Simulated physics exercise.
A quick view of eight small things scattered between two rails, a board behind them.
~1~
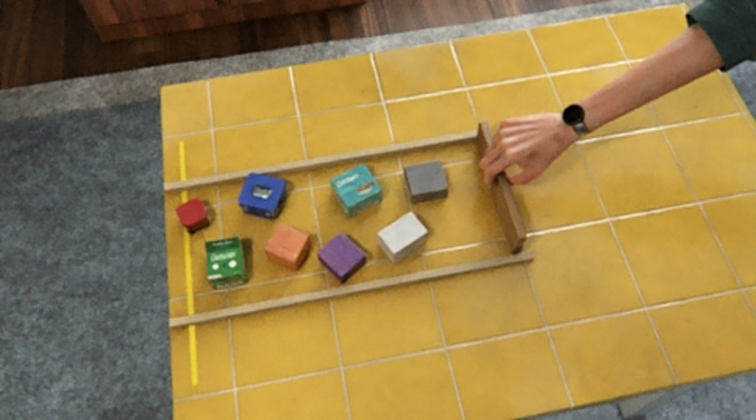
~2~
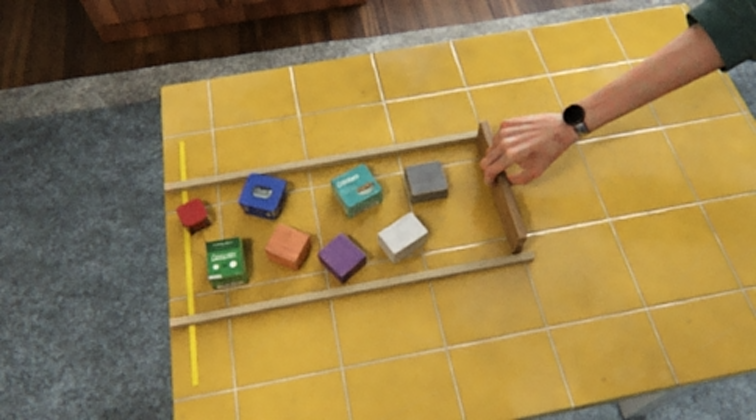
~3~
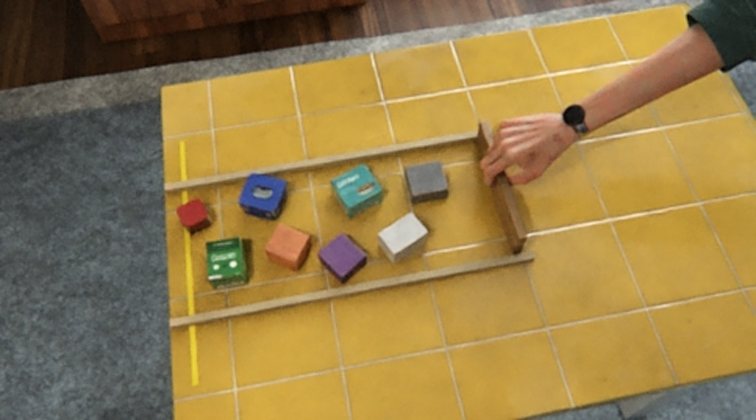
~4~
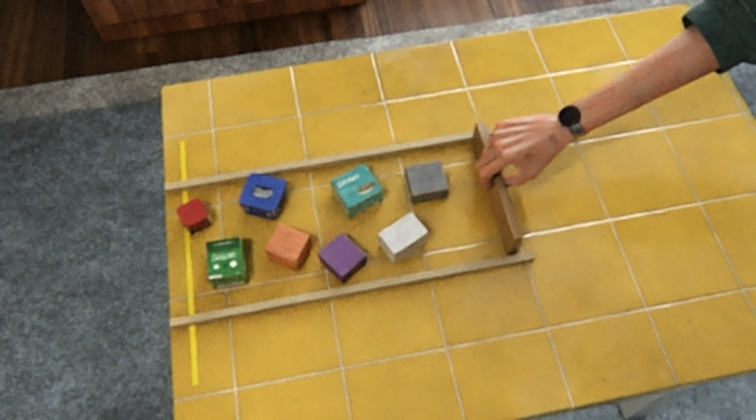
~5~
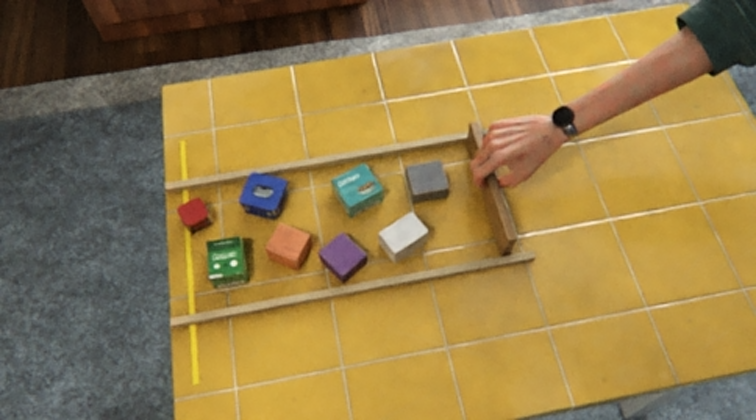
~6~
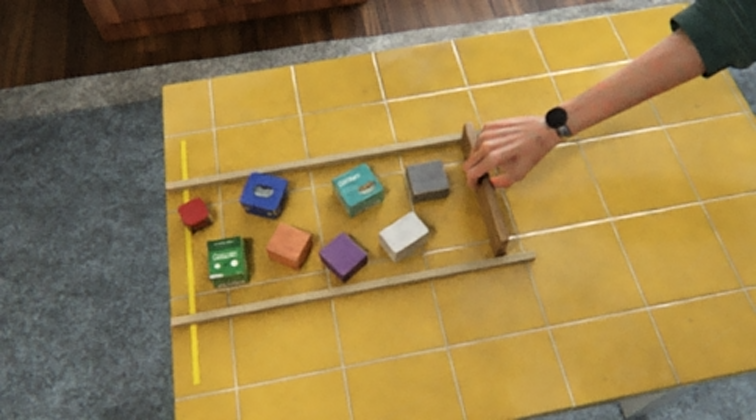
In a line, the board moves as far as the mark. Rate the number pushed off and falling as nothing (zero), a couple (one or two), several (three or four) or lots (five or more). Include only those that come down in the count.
It is lots.
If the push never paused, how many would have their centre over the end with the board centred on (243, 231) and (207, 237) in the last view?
Counted: 3, then 6.
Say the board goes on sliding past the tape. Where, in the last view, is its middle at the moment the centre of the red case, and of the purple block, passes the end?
When the red case crosses, the middle is near (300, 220); when the purple block crosses, near (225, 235).
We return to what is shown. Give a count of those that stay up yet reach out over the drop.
Tally: 1.
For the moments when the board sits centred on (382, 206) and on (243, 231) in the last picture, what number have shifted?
At the first spot 4, then 8.
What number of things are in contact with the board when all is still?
So the total is 1.
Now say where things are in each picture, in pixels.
Red case (194, 216); green box (226, 263); blue case (264, 197); board (499, 186); tape (188, 251), in the first frame.
Green box (227, 263); purple block (342, 259), in the second frame.
Blue case (264, 197); orange block (289, 248), in the third frame.
Red case (195, 217); board (496, 187), in the fourth frame.
Green box (227, 262); grey block (427, 182), in the fifth frame.
Red case (196, 216); green box (228, 262); blue case (265, 196); board (483, 188); tape (189, 250), in the sixth frame.
A little later, none off yet; red case at rest near (196, 216); green box at rest near (228, 262); blue case at rest near (265, 196).
Next, none off yet; red case shifted about its own width near (178, 217); green box moving near (220, 262); blue case shifted about its own width near (209, 209).
Later still, two off so far; red case fallen near (210, 371); green box tilted well over near (145, 282); blue case dropping near (152, 265).
When it is over, the number that fall off is five or more; down, white block, turquoise box, purple block, orange block, blue case, green box and red case.
